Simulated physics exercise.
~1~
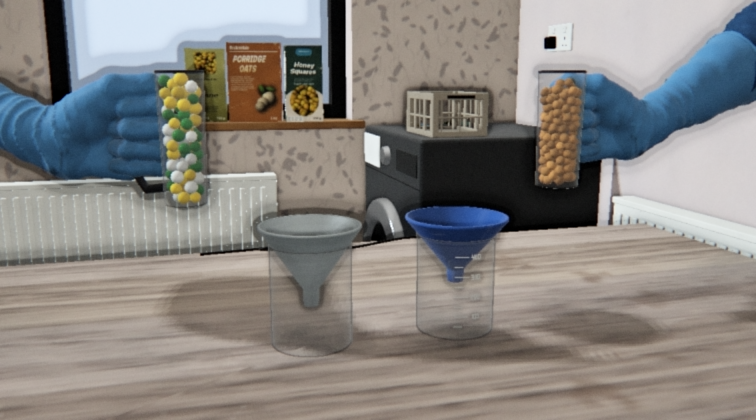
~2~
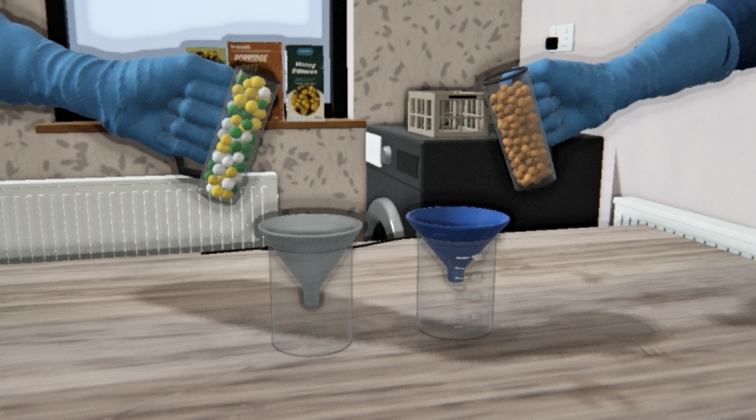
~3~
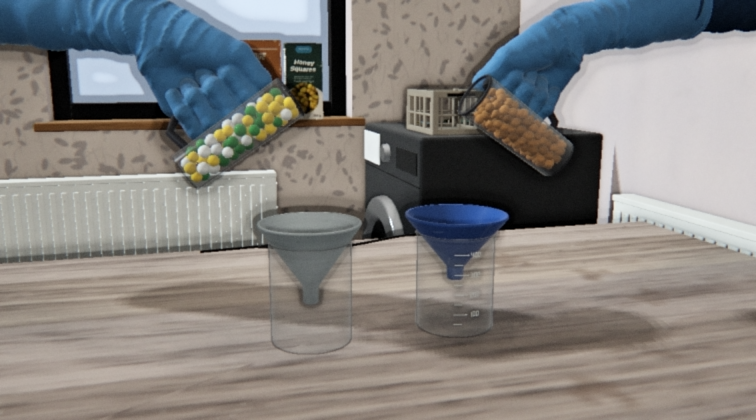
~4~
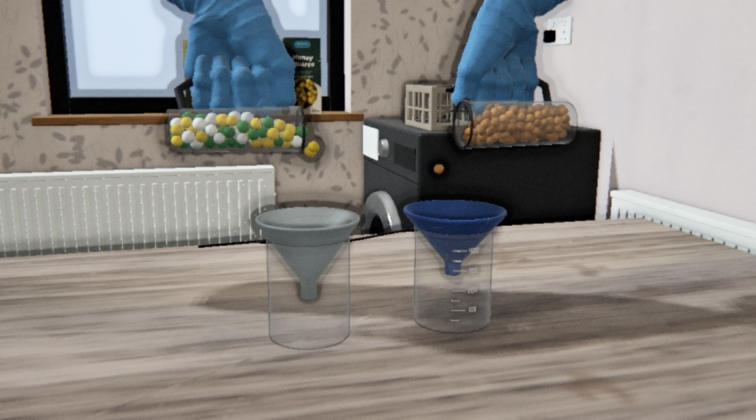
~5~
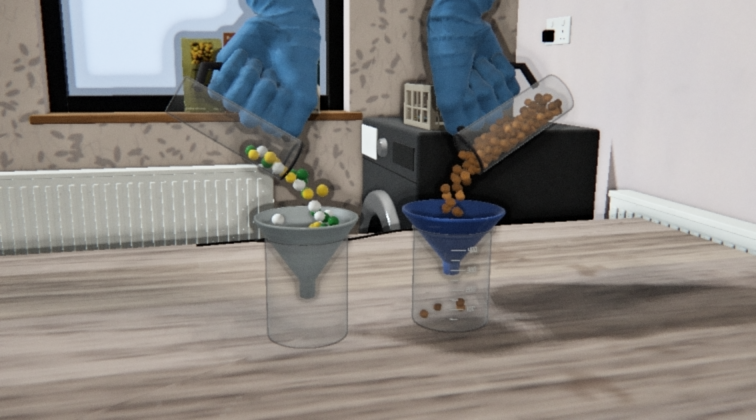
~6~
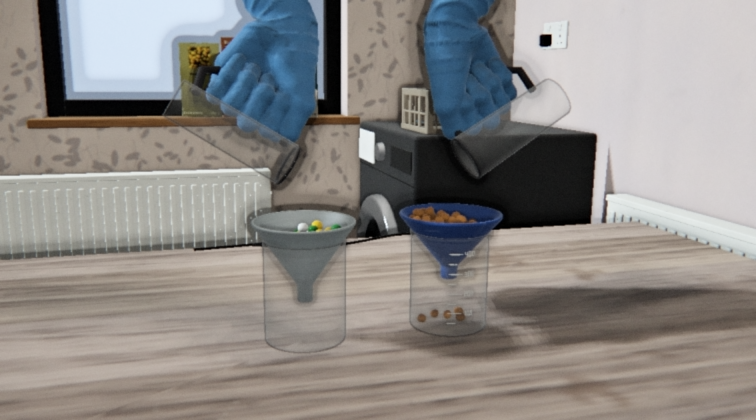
To begin with, two blue-gloved hands hold upright clear cups, the left full of yellow, green and white balls and the right full of brown ones, above a grey funnel and a blue funnel in clear jars. The hands move inward and tilt the cups until they lie on their sides. Both cups then tip further, and the balls tumble into the funnels, with a few brown ones dropping into the right jar. Finally both cups are empty, and most balls sit stuck in the funnels, leaving the left jar empty and only a few in the right.
